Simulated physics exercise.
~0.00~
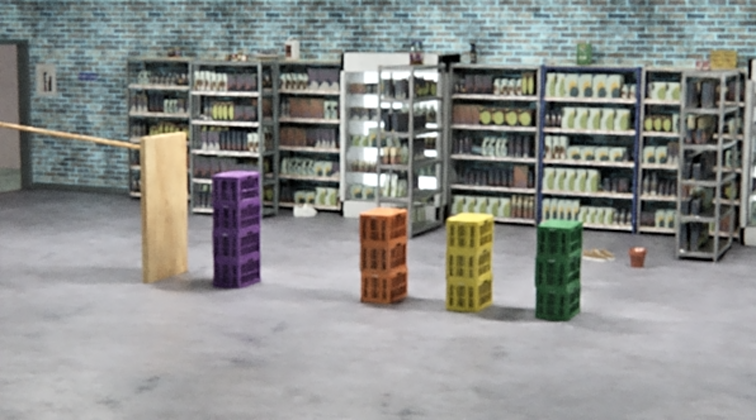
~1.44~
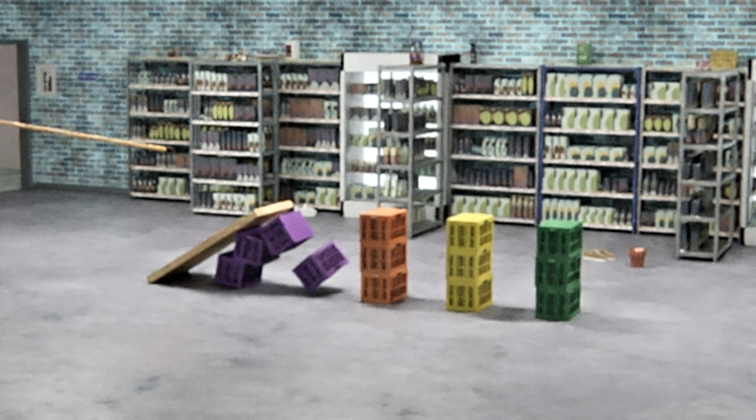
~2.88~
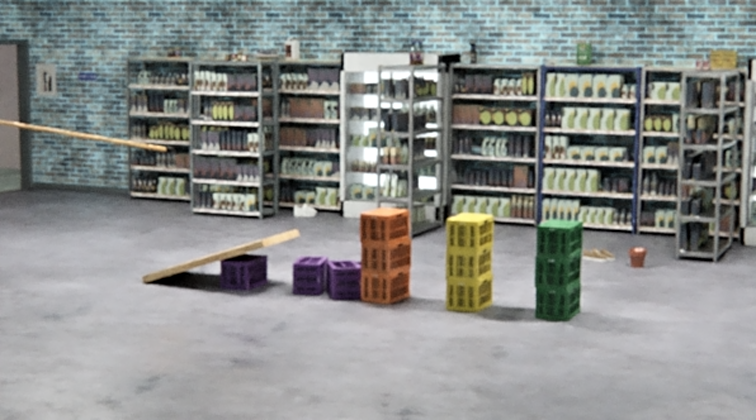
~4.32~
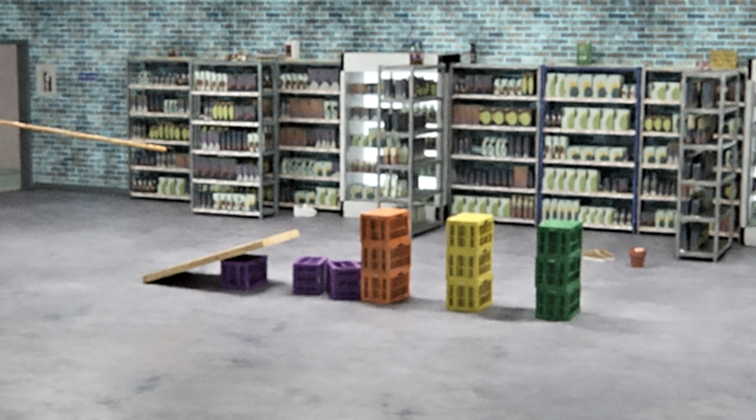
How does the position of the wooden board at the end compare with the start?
It stands upright at the start, but by the end it has tipped over onto its side, lying at a low slant over a purple crate.
Wooden board toppling onto a stack of purple crates, scattering them across the floor while orange, yellow and green stacks stay standing.
